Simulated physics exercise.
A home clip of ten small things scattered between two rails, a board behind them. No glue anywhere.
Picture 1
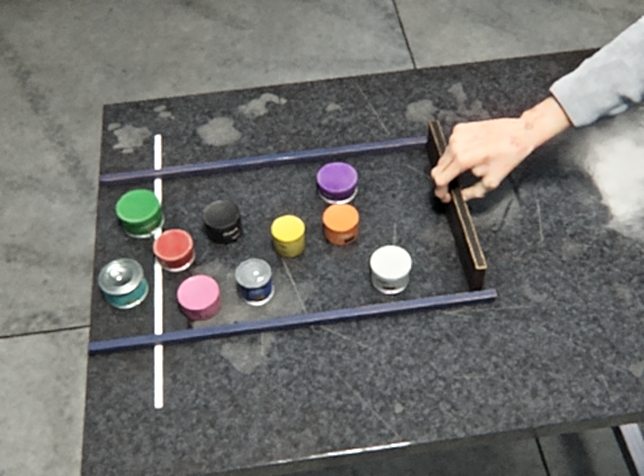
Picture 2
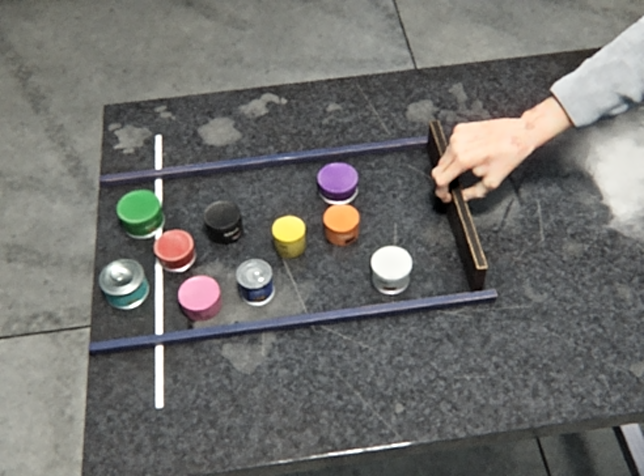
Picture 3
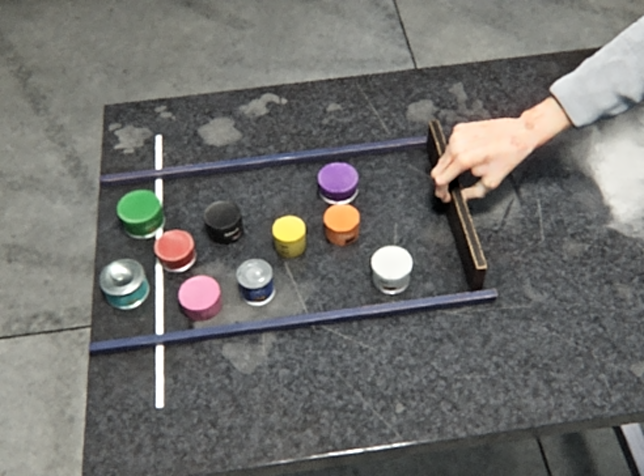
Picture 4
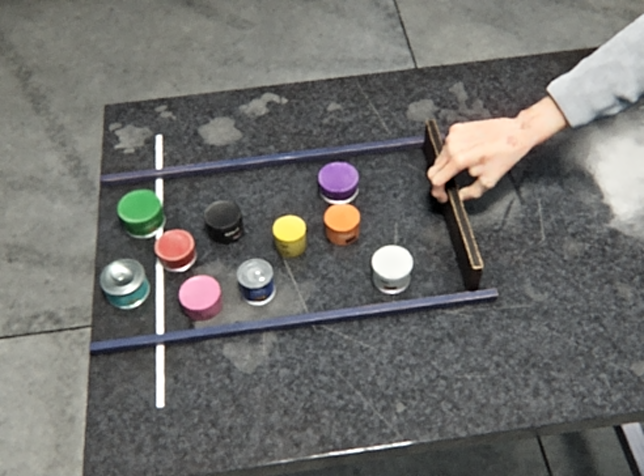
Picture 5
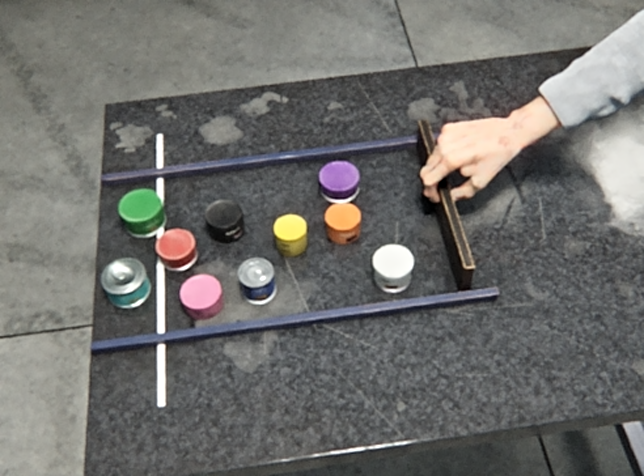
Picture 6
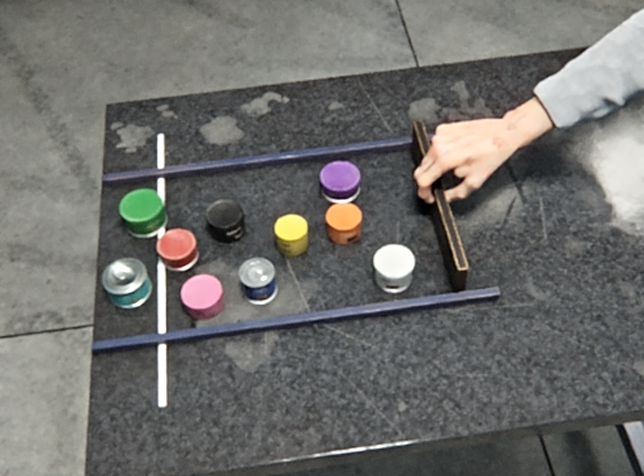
A hand gripped a dark board at the right end of two rails and slid it slightly left, while the ten small colorful pots scattered between the rails stayed put, untouched by the board.
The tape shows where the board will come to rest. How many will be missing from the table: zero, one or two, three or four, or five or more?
As it turns out, the number that fall off is one or two.
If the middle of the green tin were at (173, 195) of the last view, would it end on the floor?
Then it stays on.
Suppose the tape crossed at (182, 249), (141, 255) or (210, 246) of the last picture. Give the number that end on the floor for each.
In that order 0, 4 and 0.
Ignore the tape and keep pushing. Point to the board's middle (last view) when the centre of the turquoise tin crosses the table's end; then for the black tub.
For the turquoise tin at (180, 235), for the black tub at (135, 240).
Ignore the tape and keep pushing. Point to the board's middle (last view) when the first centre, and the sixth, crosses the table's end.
First at (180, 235), next at (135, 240).
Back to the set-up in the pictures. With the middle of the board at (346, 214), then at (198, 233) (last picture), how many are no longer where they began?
First 3, then 10.
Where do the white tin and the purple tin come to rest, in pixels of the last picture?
The white tin at (140, 304), the purple tin at (140, 202).
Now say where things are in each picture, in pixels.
Turquoise tin (124, 284); green tin (141, 214); red tin (175, 251); board (454, 202); tape (158, 253), in the first frame.
Green tin (141, 214); pink tub (201, 299), in the second frame.
Red tin (176, 251); black tub (224, 222), in the third frame.
Turquoise tin (126, 284); board (450, 202), in the fourth frame.
Green tin (143, 213); orange tub (343, 223), in the fifth frame.
Turquoise tin (127, 283); green tin (144, 213); red tin (178, 250); board (437, 203); tape (161, 252), in the sixth frame.
A little later, none off yet; turquoise tin at rest near (127, 283); green tin at rest near (144, 213); red tin at rest near (178, 250).
When it is over, the number that fall off is one or two; down, turquoise tin.
